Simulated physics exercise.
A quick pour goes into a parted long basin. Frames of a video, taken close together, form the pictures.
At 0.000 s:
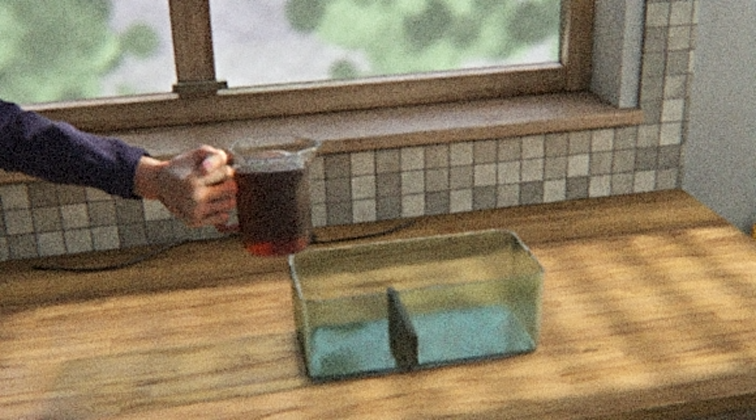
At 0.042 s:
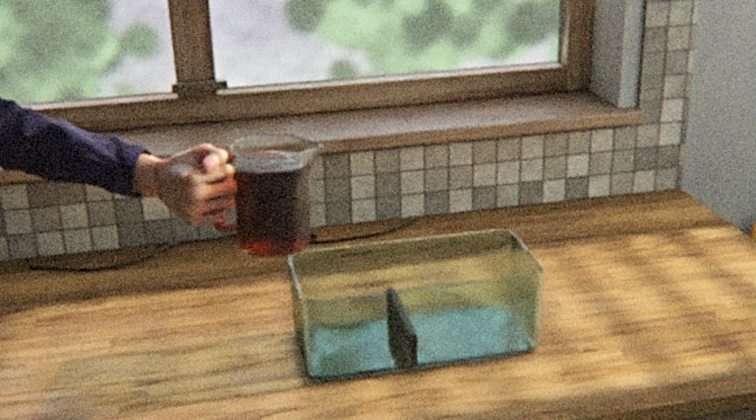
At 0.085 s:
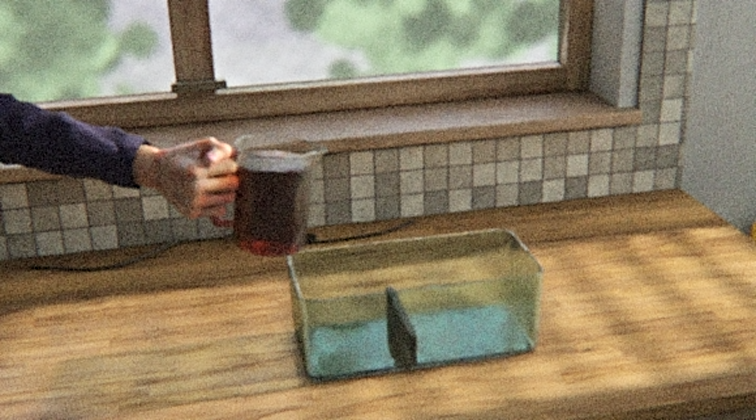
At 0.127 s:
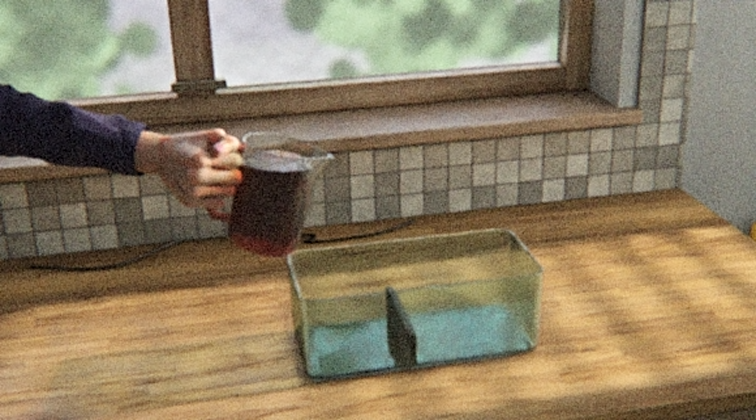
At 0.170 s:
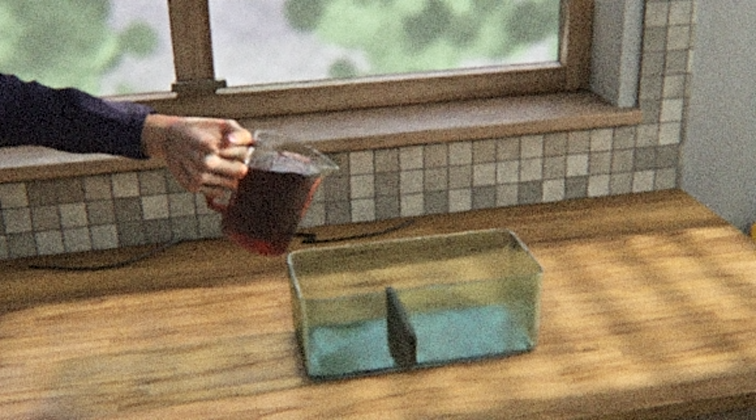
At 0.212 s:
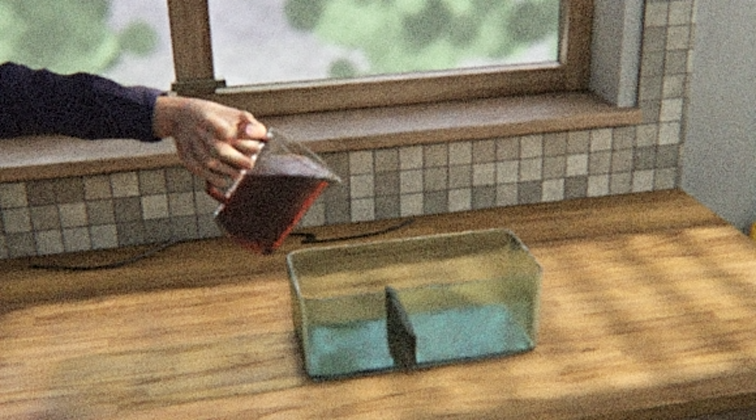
A hand in a dark navy sleeve holds a clear glass jug of dark reddish-brown tea at the left, above a wooden counter seen from slightly above. Right of the jug sits a long see-through basin with shallow blue-green liquid and a low dark divider, before mosaic tiles and a wood-framed window. The hand first holds the jug upright, then tilts it steadily rightward, the tea shifting toward its spout, while the view stays still.
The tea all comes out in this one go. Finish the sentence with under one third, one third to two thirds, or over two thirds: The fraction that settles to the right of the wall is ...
The fraction that settles to the right of the wall is under one third.
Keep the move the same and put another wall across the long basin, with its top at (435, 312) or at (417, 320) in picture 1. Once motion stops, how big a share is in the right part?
First some 10, then 15 per cent.
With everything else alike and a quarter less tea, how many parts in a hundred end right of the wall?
Result: Around 5 per cent.
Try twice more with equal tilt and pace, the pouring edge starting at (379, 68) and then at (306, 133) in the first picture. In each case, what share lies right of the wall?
It comes to 90 % the first time and 5 % the second.
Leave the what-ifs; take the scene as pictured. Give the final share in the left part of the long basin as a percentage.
It works out to around 90 percent.
A moment on, the jug is tipped right over and 53 per cent is still to pour, 25 is left of the wall and 1 right of it.
Next, the jug is tipped right over and 11 per cent is still to pour, 75 is left of the wall and 2 right of it.
Then the jug is tipped right over and 0 per cent is still to pour, 88 is left of the wall and 5 right of it.
Later the jug is tipped right over and 0 per cent is still to pour, 89 is left of the wall and 7 right of it.
At rest 89 per cent lies left of the wall, 7 right of it and 4 outside.
